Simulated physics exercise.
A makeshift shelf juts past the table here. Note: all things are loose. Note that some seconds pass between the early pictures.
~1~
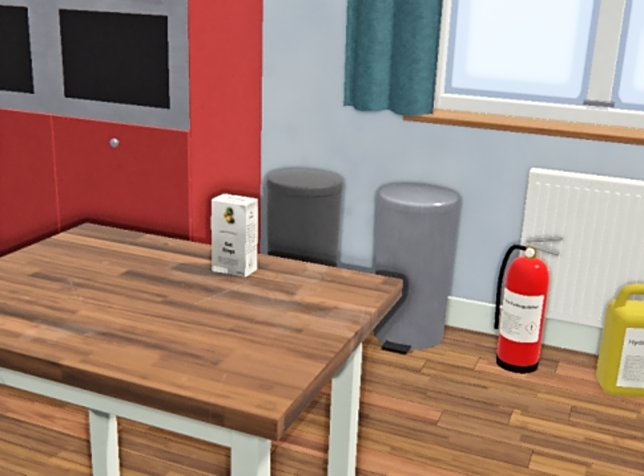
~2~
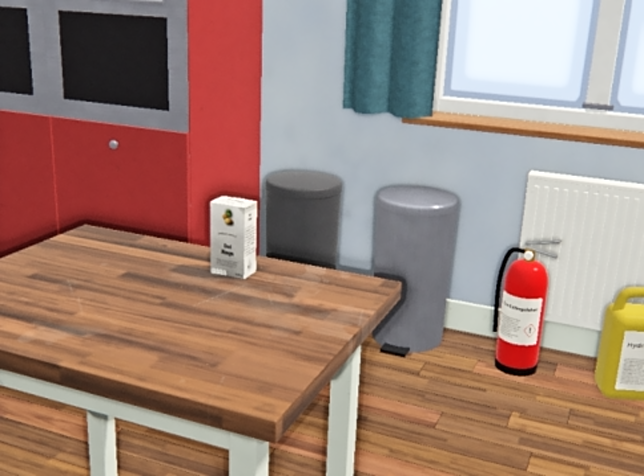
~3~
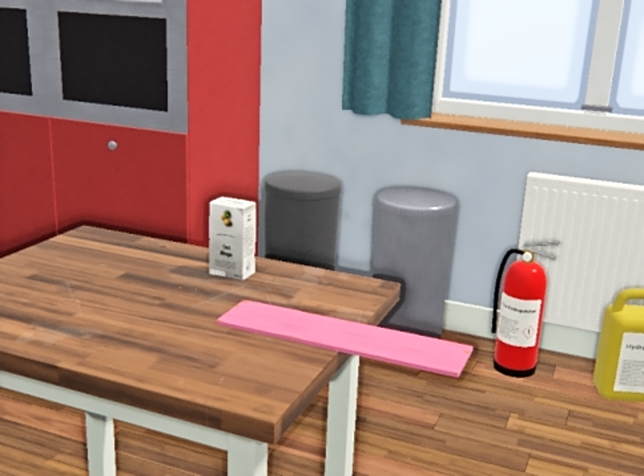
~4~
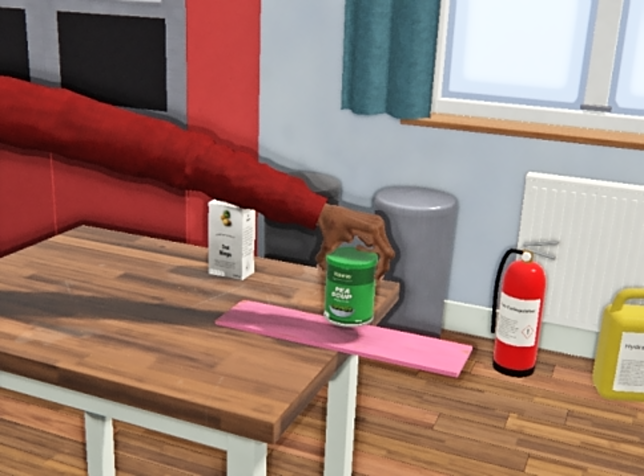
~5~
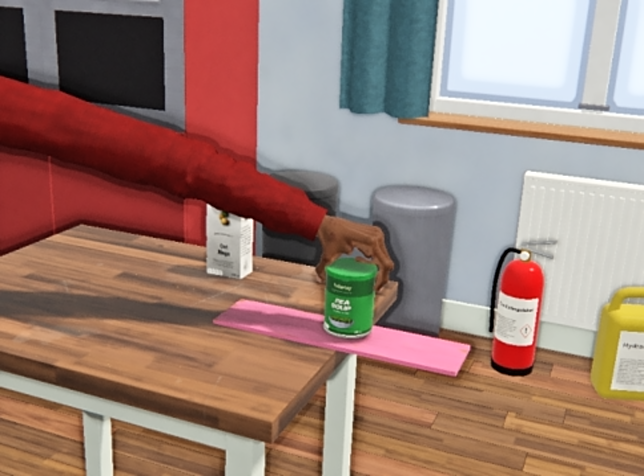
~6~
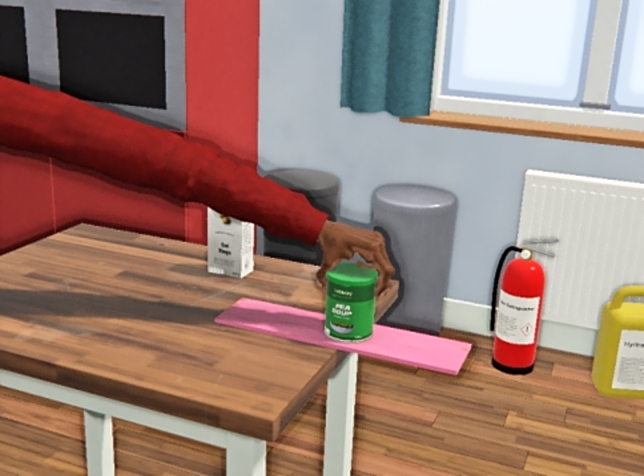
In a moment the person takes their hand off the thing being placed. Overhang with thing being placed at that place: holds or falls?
I expect no fall.
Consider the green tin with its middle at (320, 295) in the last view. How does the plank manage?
Well, it simply stays in place.
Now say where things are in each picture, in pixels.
The last thing is not in view yet; white carton (235, 236), in the first frame.
The last thing is not in view yet; white carton (233, 238), in the second frame.
The last thing is not in view yet; white carton (232, 239), in the third frame.
On its way; green tin (350, 287); white carton (232, 239), in the fourth frame.
On its way; green tin (350, 298); white carton (230, 238), in the fifth frame.
Set down, still held; green tin (350, 302); white carton (231, 237), in the sixth frame.
Then, 0.20 s after the last picture, nothing has stirred.
Then, 0.50 s after the last picture, green tin resting near (350, 303).
At rest, all 3 in place. Seen from the same camera at the end, green tin near (350, 303). The plank holds.
